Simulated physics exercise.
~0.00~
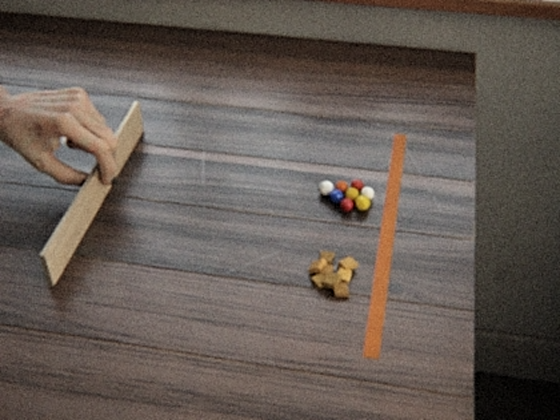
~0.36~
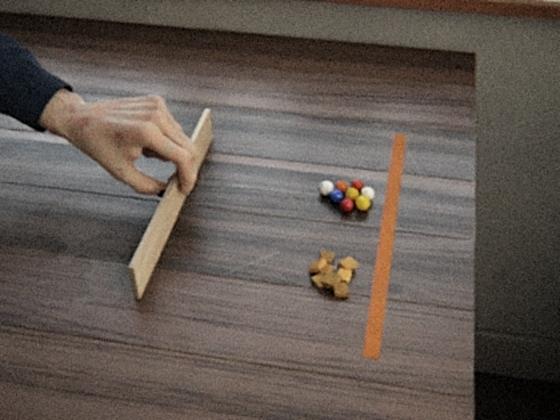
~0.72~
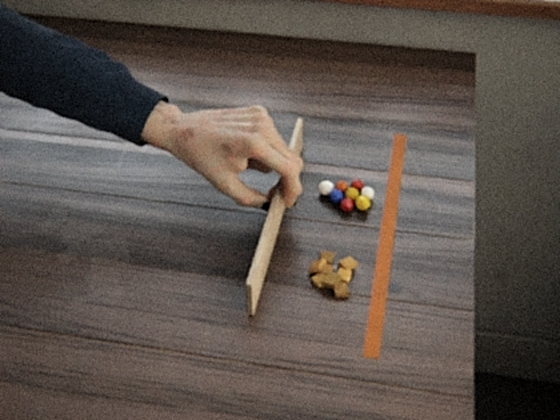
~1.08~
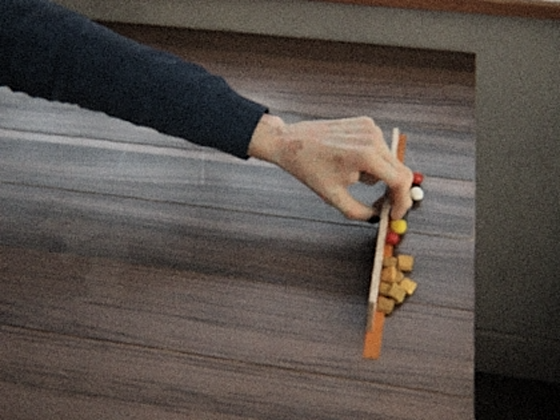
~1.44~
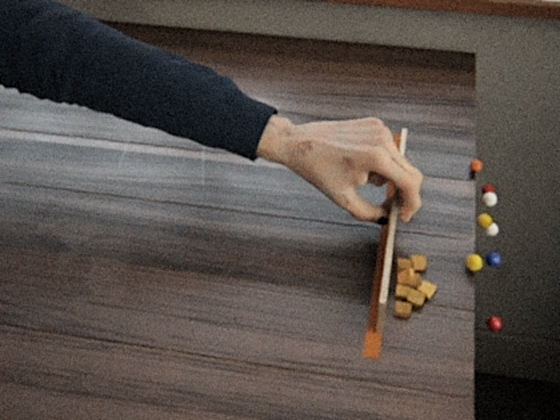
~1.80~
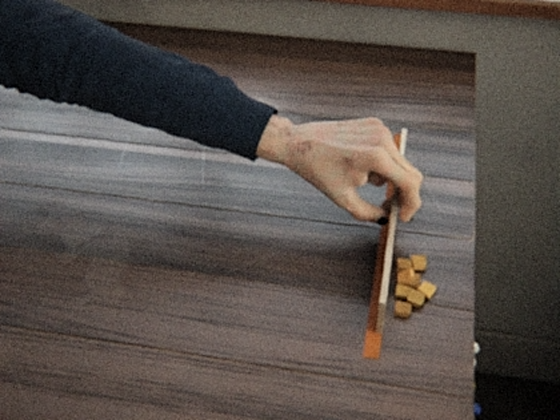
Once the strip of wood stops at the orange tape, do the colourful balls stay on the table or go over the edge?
The colourful balls go over the right edge of the table, while the small tan blocks stay on top just past the strip of wood.
The clip shows a hand sliding an upright strip of wood rightward across a table, pushing colourful balls and small tan blocks to an orange tape line, where it stops; the balls roll on and drop off the edge while the blocks stay on the table.
